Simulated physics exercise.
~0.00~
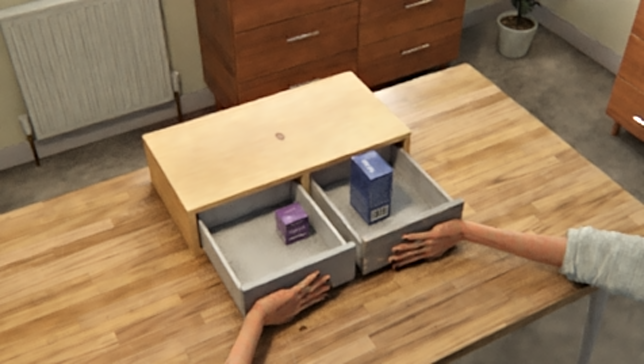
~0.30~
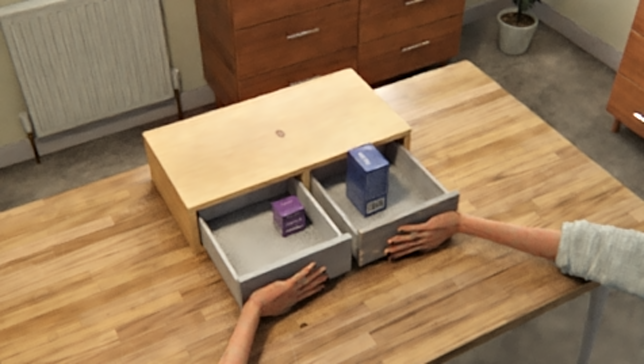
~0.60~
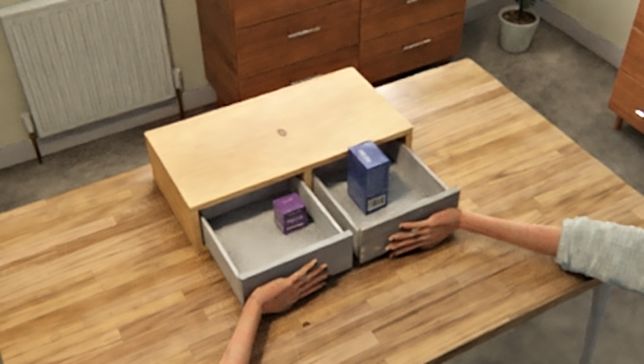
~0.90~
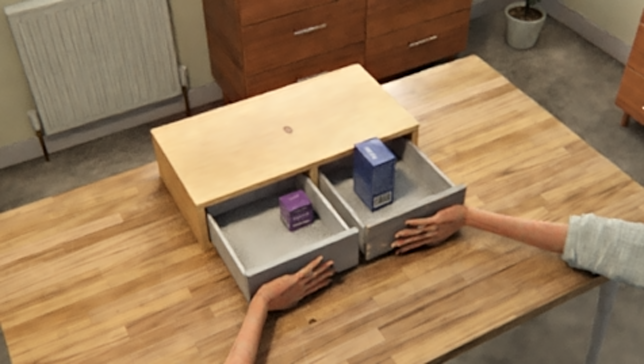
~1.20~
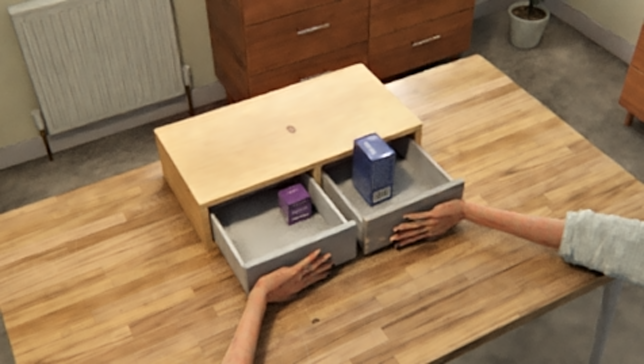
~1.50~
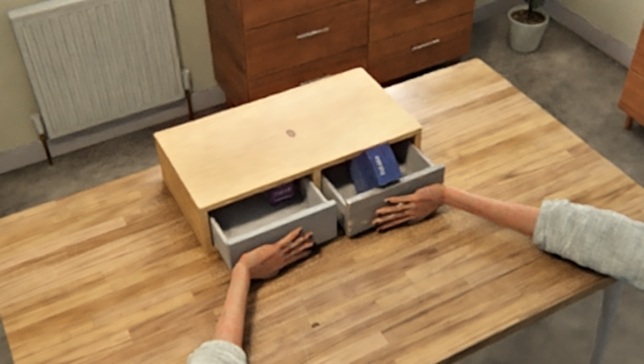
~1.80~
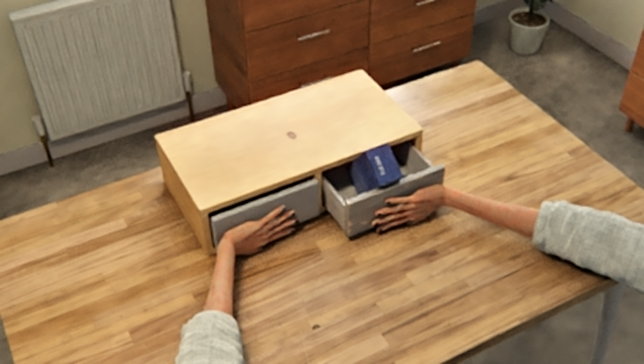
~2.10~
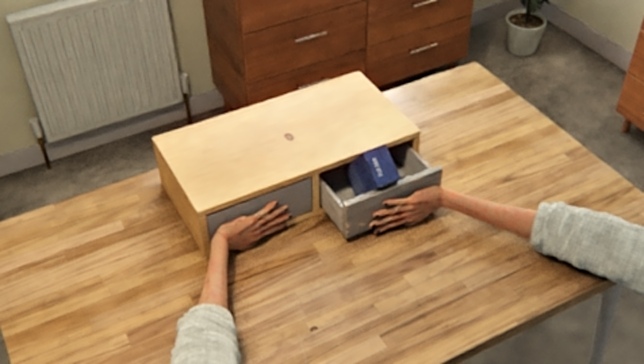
Two grey drawers stand open in a low, pale wooden cabinet on a wooden table, seen from above in a room with a radiator and reddish-brown chests of drawers behind. A small purple carton sits upright in the left drawer and a taller blue carton stands in the right one. A hand rests on each drawer front and slowly pushes inward. As both drawers slide partway in, the blue carton tips and leans, while the purple one disappears under the cabinet top. The left drawer closes fully, but the right stays partly open with the leaning blue carton still showing.
